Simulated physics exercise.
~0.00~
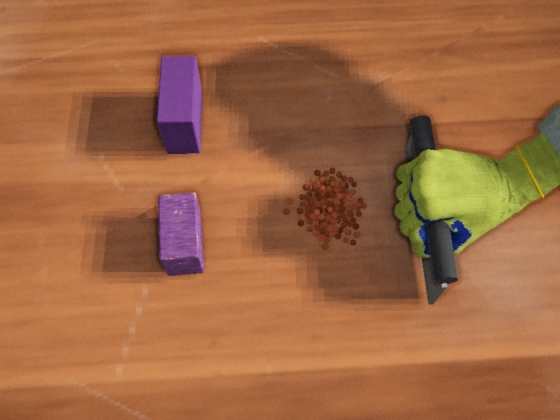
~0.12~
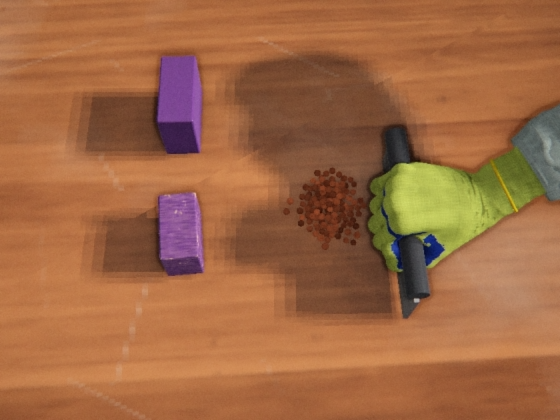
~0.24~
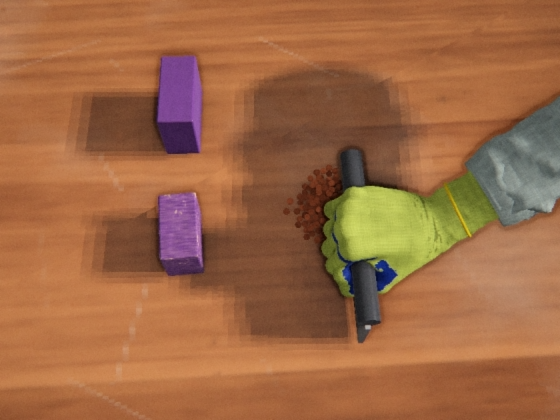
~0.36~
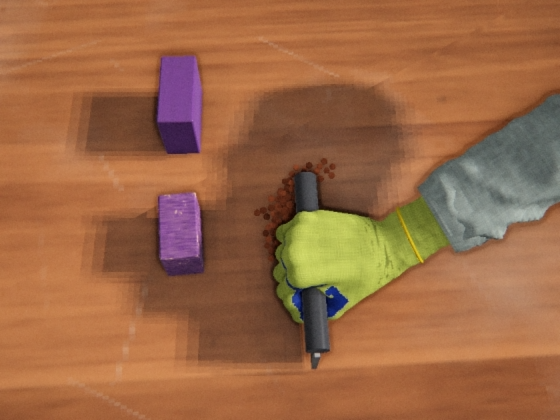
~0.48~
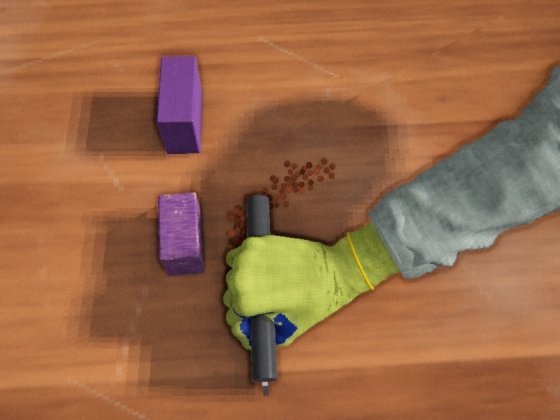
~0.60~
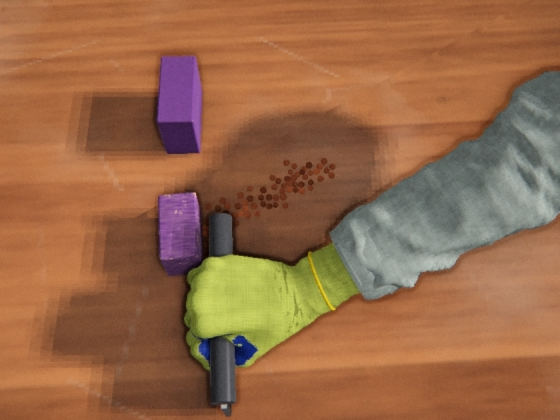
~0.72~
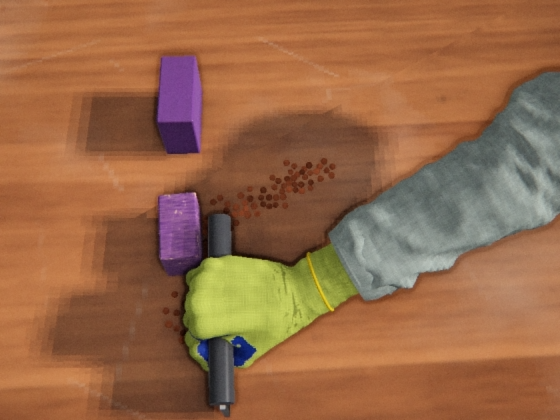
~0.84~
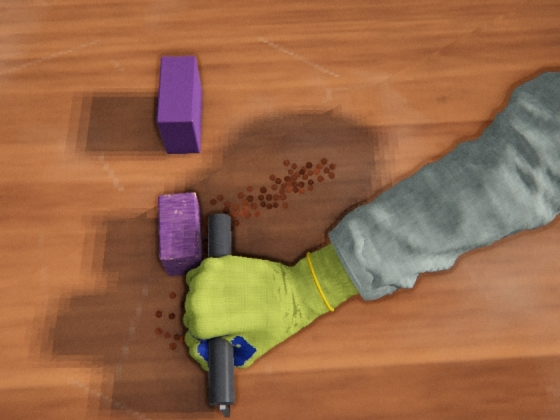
A green-gloved hand swept a dark scraper left and downward through a small pile of reddish-brown pellets, then stopped beside the lower of two purple blocks, leaving most pellets trailing before the blocks while a few scattered below the lower one.
